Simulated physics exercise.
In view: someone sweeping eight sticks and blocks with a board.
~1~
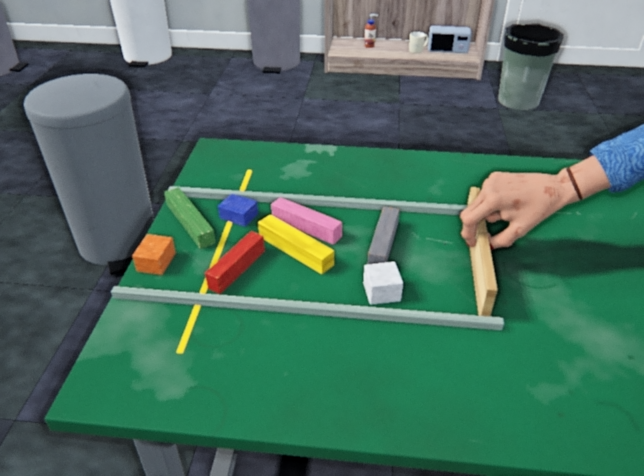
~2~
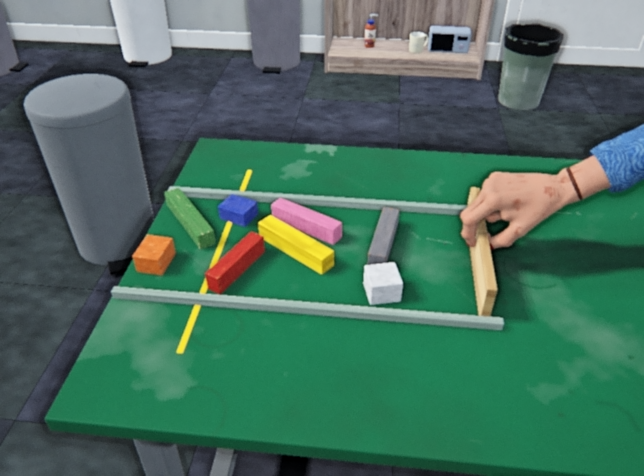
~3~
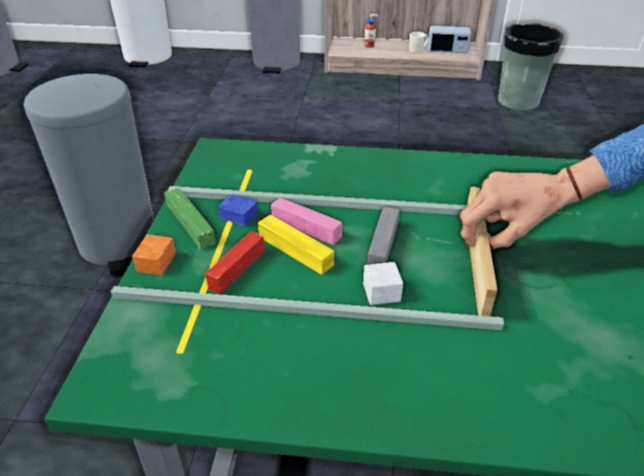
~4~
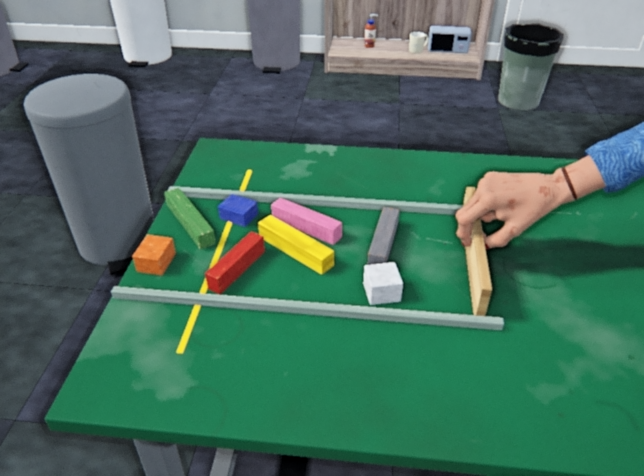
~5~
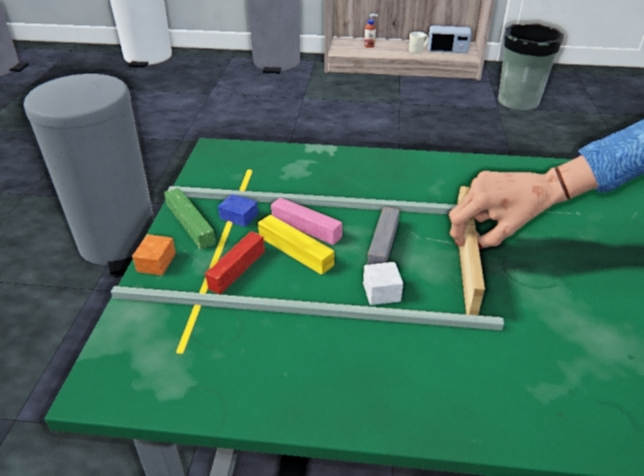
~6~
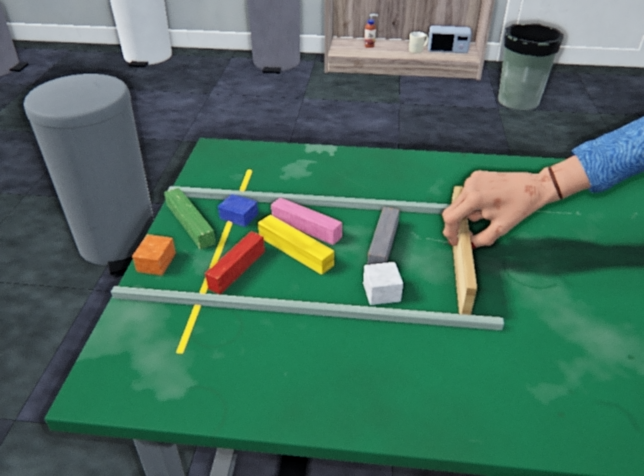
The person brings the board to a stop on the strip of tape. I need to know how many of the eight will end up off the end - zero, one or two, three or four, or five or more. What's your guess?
What drops is nothing.
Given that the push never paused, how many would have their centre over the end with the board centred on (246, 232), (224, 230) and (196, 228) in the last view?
It comes out as 0, then 0, then 2.
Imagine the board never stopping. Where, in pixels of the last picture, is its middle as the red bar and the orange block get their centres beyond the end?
Its middle is around (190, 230) and around (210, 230).
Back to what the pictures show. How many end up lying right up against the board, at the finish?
Well, it touches 2.
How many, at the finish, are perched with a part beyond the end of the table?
The count is 2.
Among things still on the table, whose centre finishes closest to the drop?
That's the green bar.
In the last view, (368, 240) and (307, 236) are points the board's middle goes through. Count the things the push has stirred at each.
First position 2; second position 6.
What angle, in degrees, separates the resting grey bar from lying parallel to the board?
I'd estimate about 0 degrees.
Early on, none off yet; orange block at rest near (155, 255); green bar at rest near (189, 217); blue block at rest near (239, 210).
Finally, the number that fall off is zero.
